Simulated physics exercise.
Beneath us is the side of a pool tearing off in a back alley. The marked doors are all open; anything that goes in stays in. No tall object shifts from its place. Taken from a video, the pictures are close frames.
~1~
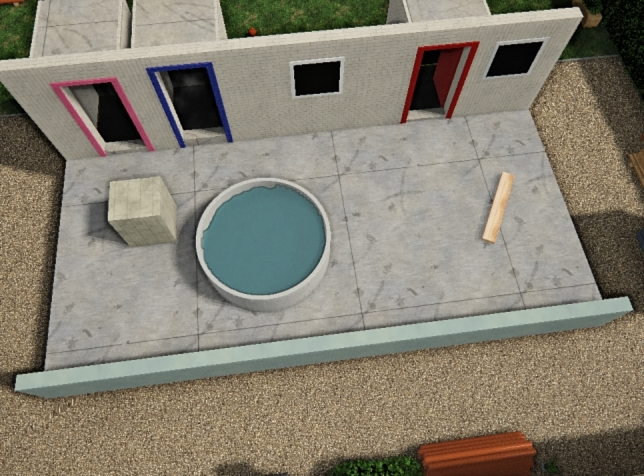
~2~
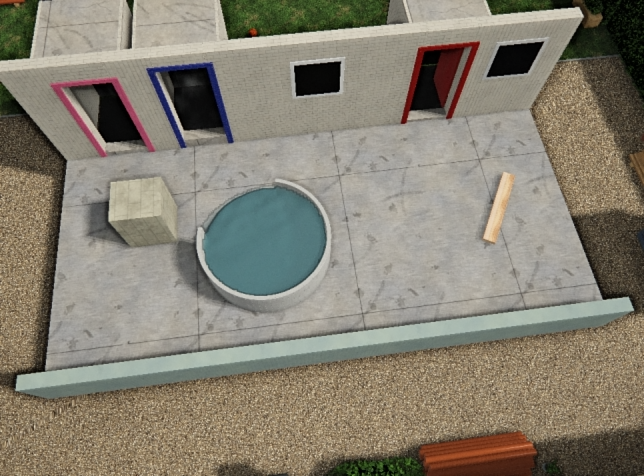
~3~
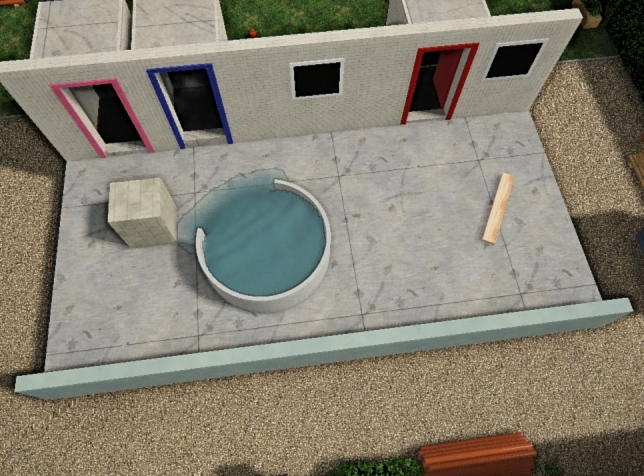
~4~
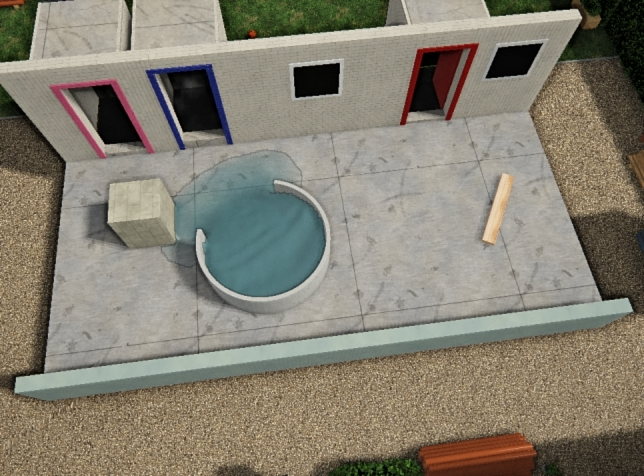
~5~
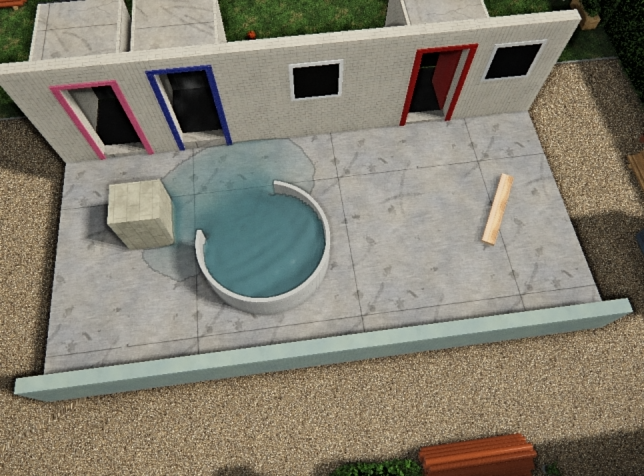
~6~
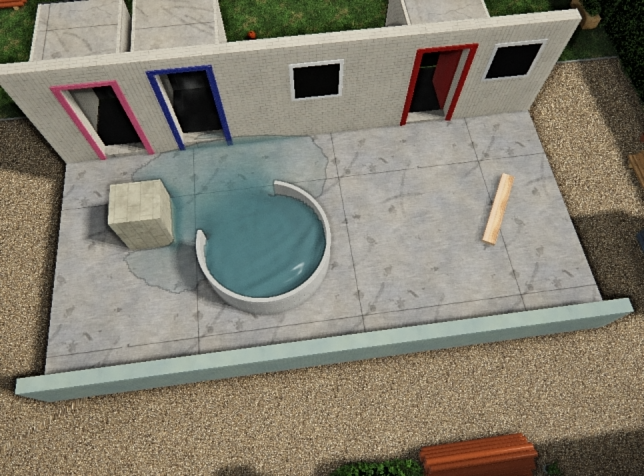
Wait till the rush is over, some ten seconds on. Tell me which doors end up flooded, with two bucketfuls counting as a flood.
Result: The red door will not top two buckets, the pink door will top two buckets, the blue door will top two buckets.
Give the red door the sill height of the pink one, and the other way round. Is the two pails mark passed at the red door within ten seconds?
Result for red door: It admits less.
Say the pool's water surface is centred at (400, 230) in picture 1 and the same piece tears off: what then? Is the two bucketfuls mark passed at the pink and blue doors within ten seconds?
Here the pink one remains within bounds, and the blue one remains within bounds.
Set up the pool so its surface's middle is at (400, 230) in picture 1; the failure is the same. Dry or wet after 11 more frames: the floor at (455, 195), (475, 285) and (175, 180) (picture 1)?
Spot by spot, in the order asked: Untouched, untouched, swamped.
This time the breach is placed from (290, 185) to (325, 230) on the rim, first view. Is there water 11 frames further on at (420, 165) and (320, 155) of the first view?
Soaked; soaked.
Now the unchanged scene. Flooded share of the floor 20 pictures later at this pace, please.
I'd say 45 per cent.
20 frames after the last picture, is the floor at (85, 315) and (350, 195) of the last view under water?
In order: Spared and swamped.
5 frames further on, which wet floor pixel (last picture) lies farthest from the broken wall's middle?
Front's tip: Near (78, 167).
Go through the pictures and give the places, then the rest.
Still water in the pool at (264, 237), in the first frame.
The front is at a hidden place, out from the gap on the pool's far side, in the second frame.
Water pours out on the pool's far side and has run to (281, 175), in the third frame.
Water pours out on the pool's far side and has run to (281, 157), in the fourth frame.
The front is at (288, 143), out from the gap on the pool's far side, in the fifth frame.
The front is at (304, 136), out from the gap on the pool's far side, in the sixth frame.
A moment on, water covers 20 % of the floor; the red door not reached, the pink door under two buckets in, the blue door under two buckets in.
Next, water covers 30 % of the floor; the red door wet at the sill, nothing in, the pink door over two buckets in, the blue door far over two buckets in.
Then, water covers 45 % of the floor; the red door wet at the sill, nothing in, the pink door over two buckets in, the blue door far over two buckets in.
Later, water covers 70 % of the floor; the red door wet at the sill, nothing in, the pink door over two buckets in, the blue door far over two buckets in.
In the end, water covers 75 % of the floor; the red door wet at the sill, nothing in, the pink door over two buckets in, the blue door far over two buckets in.
